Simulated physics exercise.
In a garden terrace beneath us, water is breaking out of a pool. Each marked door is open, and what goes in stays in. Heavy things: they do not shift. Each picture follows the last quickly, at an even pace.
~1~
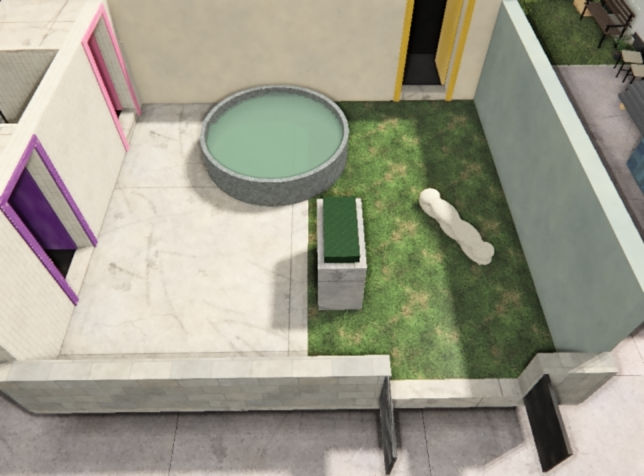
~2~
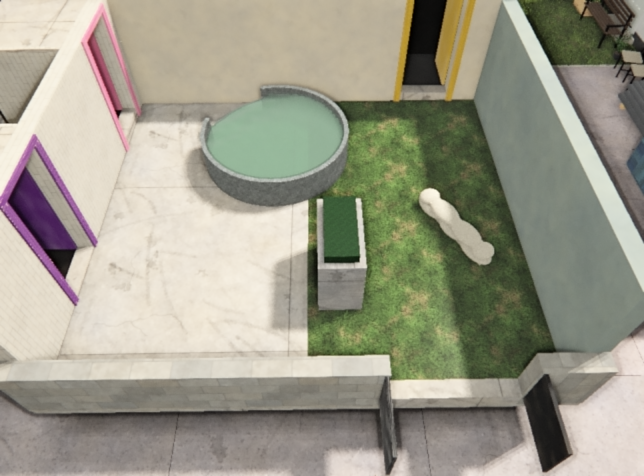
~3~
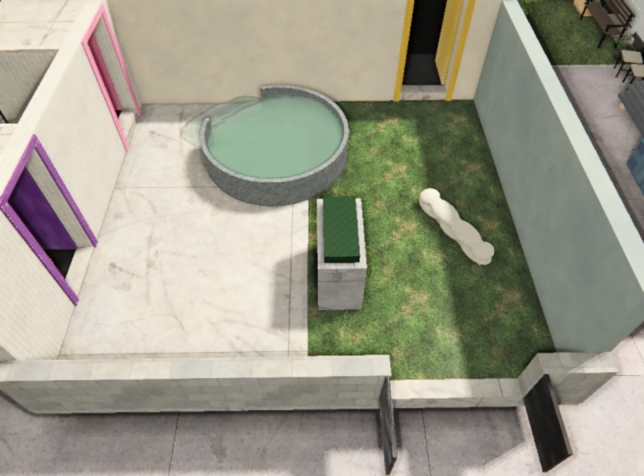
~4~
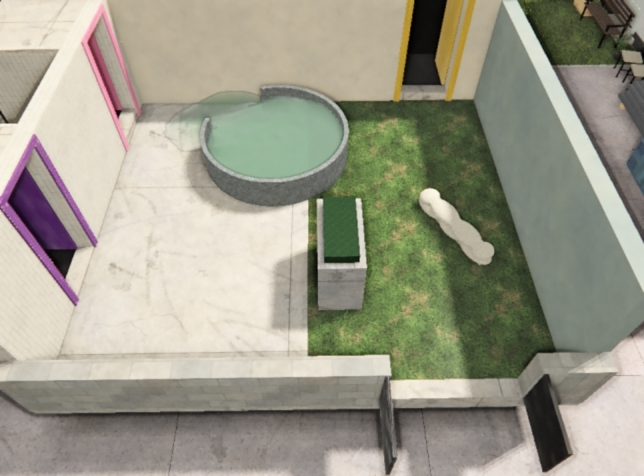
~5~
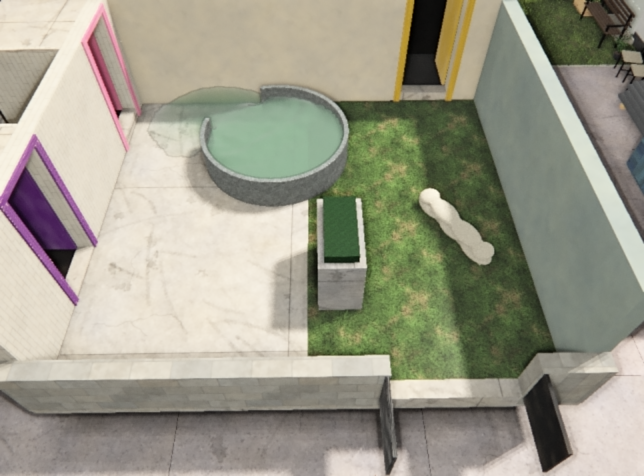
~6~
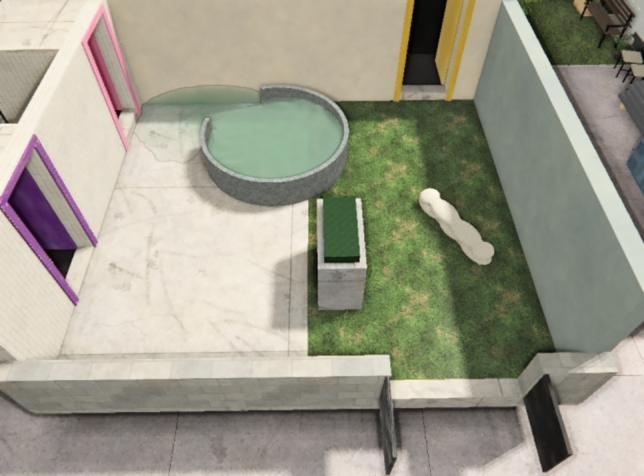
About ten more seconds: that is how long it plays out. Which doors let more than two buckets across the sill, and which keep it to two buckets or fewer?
The yellow door is going to be at or under the line; the pink door is going to be over the line; the purple door is going to be at or under the line.
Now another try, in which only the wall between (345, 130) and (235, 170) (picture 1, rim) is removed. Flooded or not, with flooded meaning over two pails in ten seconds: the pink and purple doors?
Pink door: Below, purple door: Above.
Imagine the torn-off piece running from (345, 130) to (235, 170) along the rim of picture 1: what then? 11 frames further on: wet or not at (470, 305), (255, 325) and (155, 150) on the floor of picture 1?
Submerged, submerged, bone-dry.
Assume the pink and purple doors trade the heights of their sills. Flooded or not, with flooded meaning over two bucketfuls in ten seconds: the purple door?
Briefly put, the purple door remains below.
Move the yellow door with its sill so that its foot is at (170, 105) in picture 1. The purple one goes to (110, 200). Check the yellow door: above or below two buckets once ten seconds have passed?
So the yellow door overshoots, it seems.
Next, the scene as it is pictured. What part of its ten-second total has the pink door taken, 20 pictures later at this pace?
Near 90 in a hundred.
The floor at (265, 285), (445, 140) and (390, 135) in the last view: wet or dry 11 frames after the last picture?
Lab note, in the order given: Unwetted, unwetted, unwetted.
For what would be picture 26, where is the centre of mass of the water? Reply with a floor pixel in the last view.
That puts it at around (233, 159).
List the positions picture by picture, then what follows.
The first picture shows the pool at (275, 133) is whole and still.
In the second picture, water pours out on the pool's far side and has run to a hidden place.
In the third picture, water pours out on the pool's far side and has run to (186, 130).
In the fourth picture, water pours out on the pool's far side and has run to (171, 127).
In the fifth picture, the front is at (167, 105), out from the gap on the pool's far side.
In the sixth picture, water pours out on the pool's far side and has run to (146, 105).
A moment on, water covers 10 % of the floor; the yellow door not reached, the pink door under two buckets in, the purple door not reached.
Next, water covers 20 % of the floor; the yellow door not reached, the pink door over two buckets in, the purple door not reached.
Then, water covers 45 % of the floor; the yellow door wet at the sill, nothing in, the pink door far over two buckets in, the purple door wet at the sill, nothing in.
Later, water covers 65 % of the floor; the yellow door wet at the sill, nothing in, the pink door far over two buckets in, the purple door wet at the sill, nothing in.
In the end, water covers 95 % of the floor; the yellow door wet at the sill, nothing in, the pink door far over two buckets in, the purple door under two buckets in.
